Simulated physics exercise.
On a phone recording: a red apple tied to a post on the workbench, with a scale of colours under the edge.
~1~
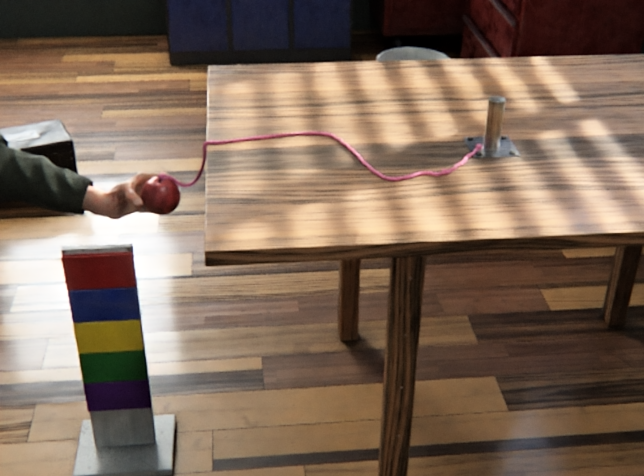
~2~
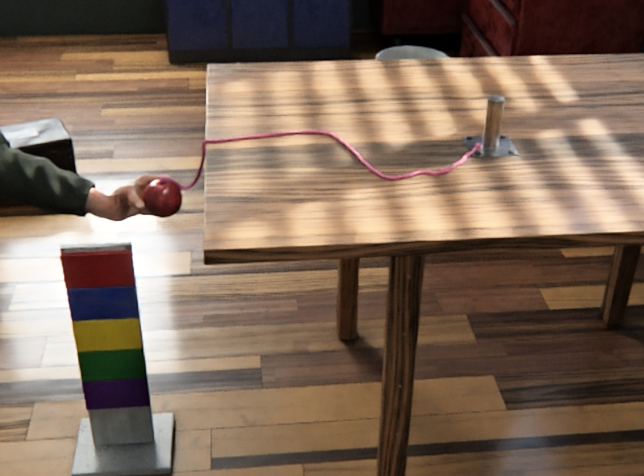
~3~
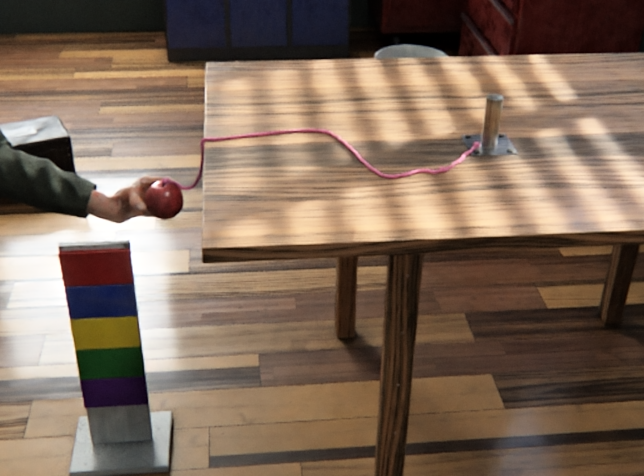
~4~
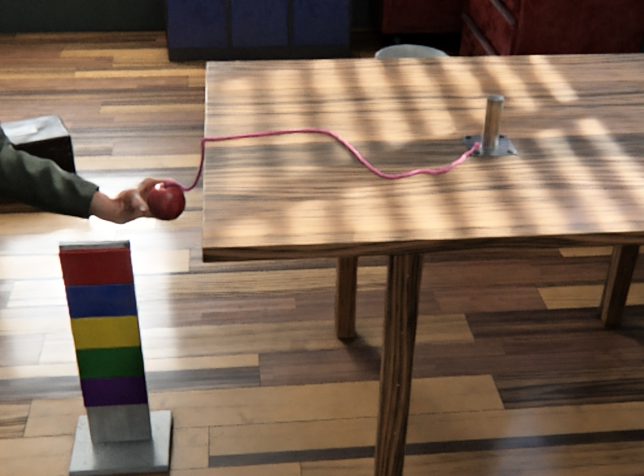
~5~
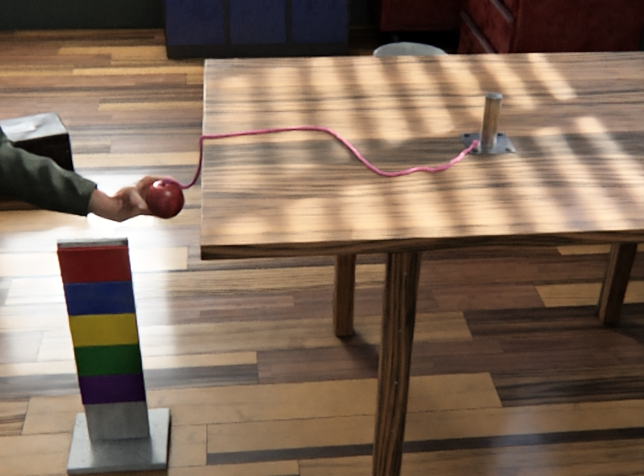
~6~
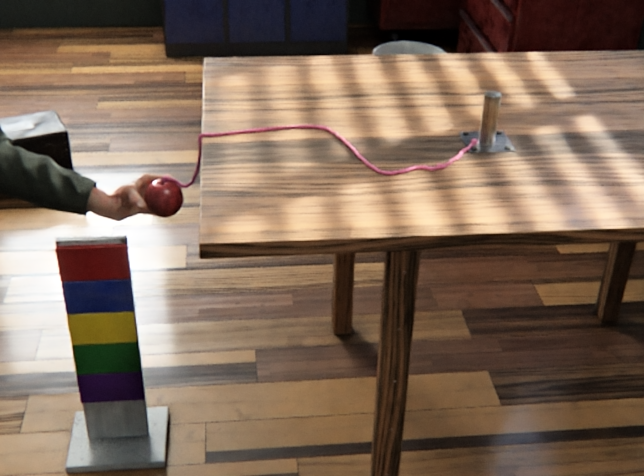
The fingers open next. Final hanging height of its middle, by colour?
Yellow band.
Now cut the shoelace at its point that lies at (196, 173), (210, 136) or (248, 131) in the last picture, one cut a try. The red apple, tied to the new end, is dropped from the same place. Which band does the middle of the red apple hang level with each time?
In turn it lines up with blue, red and none, it hangs higher.
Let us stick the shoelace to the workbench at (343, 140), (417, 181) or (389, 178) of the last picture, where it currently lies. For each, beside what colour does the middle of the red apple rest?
Try one: Red. Try two: Blue. Try three: Blue.
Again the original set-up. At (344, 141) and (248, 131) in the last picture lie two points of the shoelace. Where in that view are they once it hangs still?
The first at (256, 156), the second at (200, 222).
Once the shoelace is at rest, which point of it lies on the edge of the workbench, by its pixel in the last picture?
Look around (311, 127).
Early on, apple near (249, 327); level with blue.
Midway, apple near (195, 334); level with yellow.
Finally, apple near (203, 340); level with yellow. Its centre hangs level with the yellow band.
